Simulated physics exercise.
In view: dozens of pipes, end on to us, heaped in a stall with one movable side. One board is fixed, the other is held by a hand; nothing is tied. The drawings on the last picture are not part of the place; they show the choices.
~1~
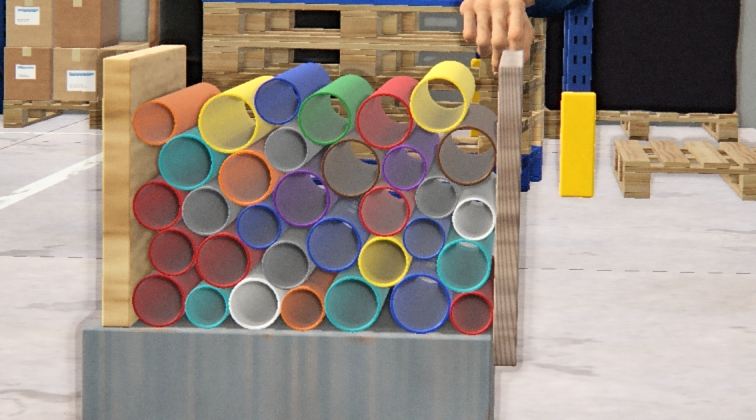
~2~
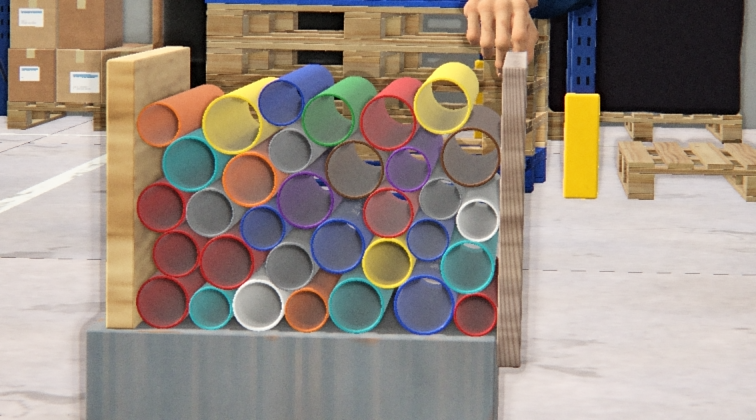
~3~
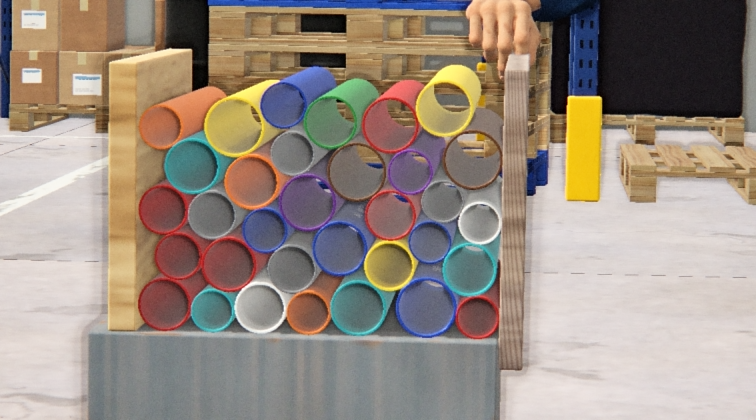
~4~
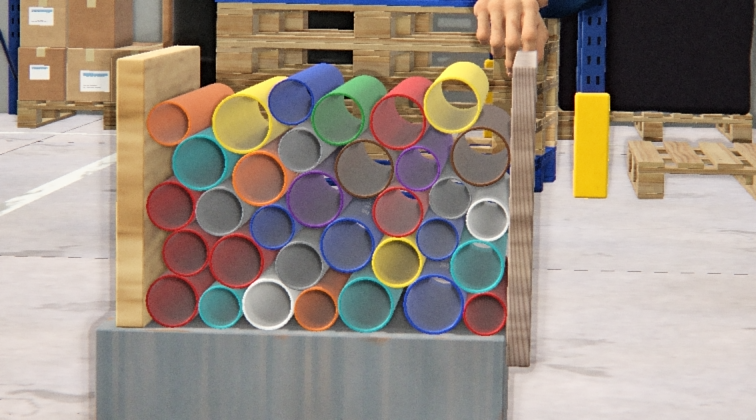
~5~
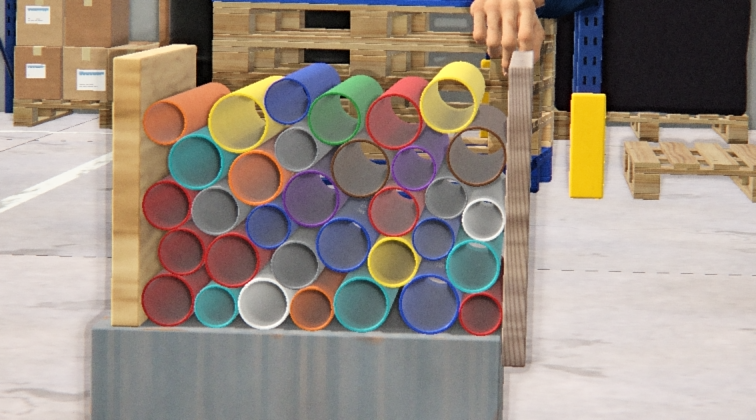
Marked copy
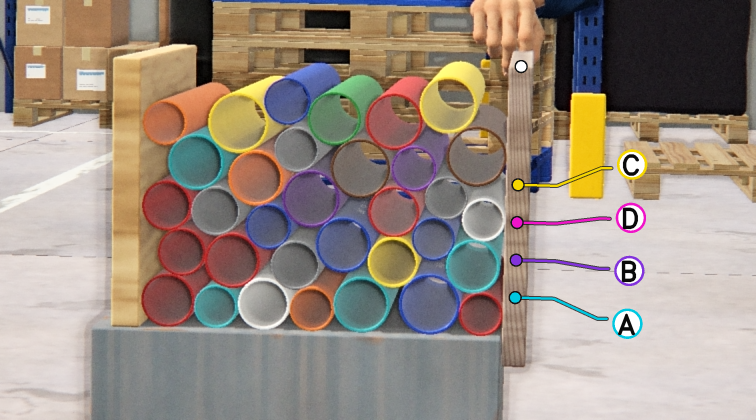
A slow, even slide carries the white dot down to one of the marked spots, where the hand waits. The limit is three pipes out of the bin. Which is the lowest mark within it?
At most to D.
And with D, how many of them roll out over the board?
With D, two.
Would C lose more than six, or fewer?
Fewer than six.
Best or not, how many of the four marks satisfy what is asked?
The number is two.
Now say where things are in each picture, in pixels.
The first frame shows a green pipe (324, 118); side board (510, 193); a red pipe (159, 301).
The second frame shows a red pipe (163, 302); a blue pipe (424, 305).
The third frame shows a blue pipe (265, 230).
The fourth frame shows an orange pipe (261, 179); a purple pipe (418, 169).
The fifth frame shows a green pipe (334, 118); side board (519, 194); a red pipe (169, 300).
On the copy, A at (515, 298); B at (516, 260); C at (518, 185); D at (517, 223); the white dot at (521, 66).
On D. First, top of the board (508, 138).
Then, top of the board (506, 219).
Finally, top of the board (506, 221), two out over the board.
By contrast, A more than three out over the board; B more than three out over the board; C none out over the board.
